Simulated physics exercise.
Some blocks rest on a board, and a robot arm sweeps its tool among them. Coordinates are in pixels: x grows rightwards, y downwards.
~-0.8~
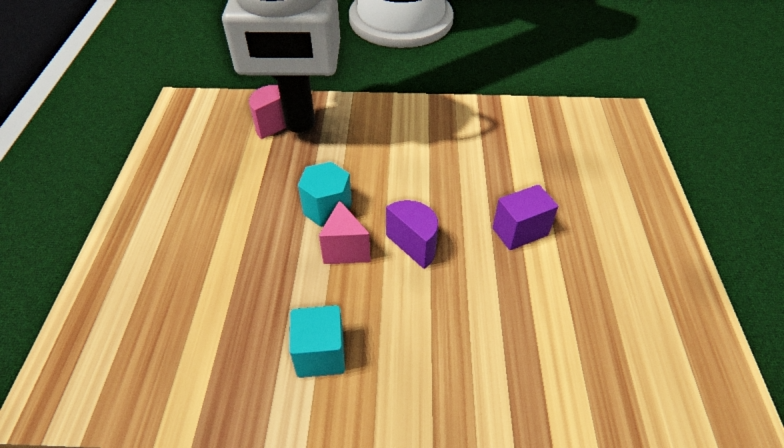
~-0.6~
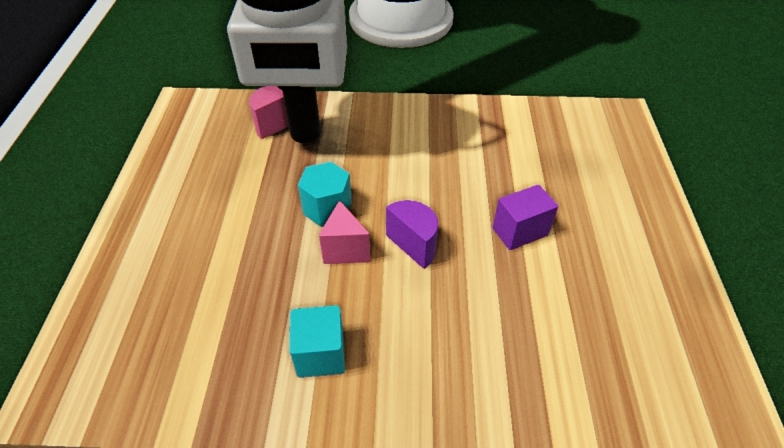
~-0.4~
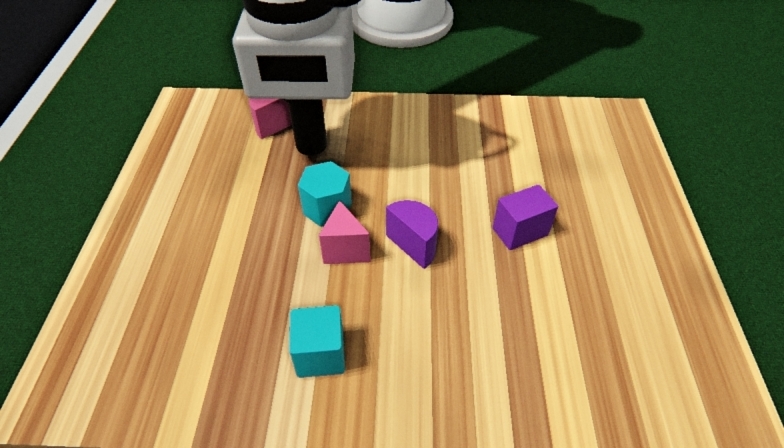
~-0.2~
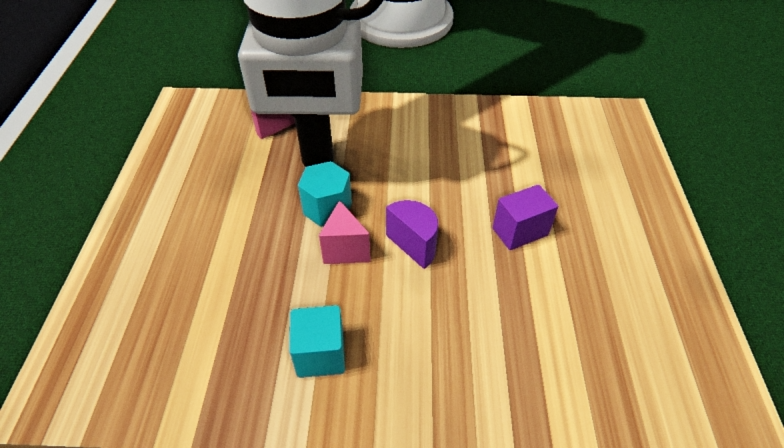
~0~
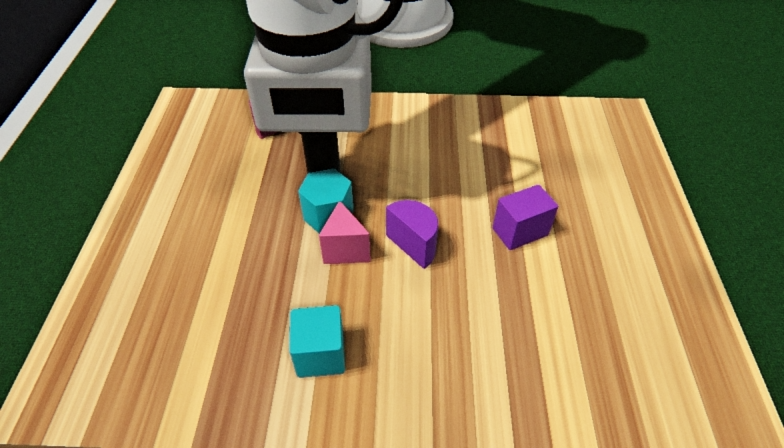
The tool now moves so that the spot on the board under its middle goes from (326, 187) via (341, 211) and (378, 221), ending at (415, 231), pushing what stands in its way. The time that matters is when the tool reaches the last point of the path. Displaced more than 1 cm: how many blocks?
Three or more blocks move.
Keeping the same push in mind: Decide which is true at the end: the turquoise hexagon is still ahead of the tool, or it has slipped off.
Fallen away.
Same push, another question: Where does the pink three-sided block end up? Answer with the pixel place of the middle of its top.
About (346, 264).
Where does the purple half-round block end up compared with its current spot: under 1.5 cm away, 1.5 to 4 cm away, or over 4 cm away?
The answer will be the middling band, 1.5 to 4 cm.
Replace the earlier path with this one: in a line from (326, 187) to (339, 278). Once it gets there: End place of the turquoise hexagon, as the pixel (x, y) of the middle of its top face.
It should be at about (358, 284).
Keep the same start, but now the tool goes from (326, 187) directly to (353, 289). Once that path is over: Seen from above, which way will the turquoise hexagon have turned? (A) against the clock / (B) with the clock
A.
What follows on the original path. One third of the way, tool at (341, 202); turquoise hexagon at (338, 213); pink three-sided block at (347, 256).
Two thirds of the way, tool at (379, 212); turquoise hexagon at (344, 218), turned 30° clockwise; pink three-sided block at (346, 264).
At the end, tool at (416, 221); turquoise hexagon at (344, 218), turned 30° clockwise; pink three-sided block at (346, 264); purple half-round block at (447, 232); purple oblong block unmoved.
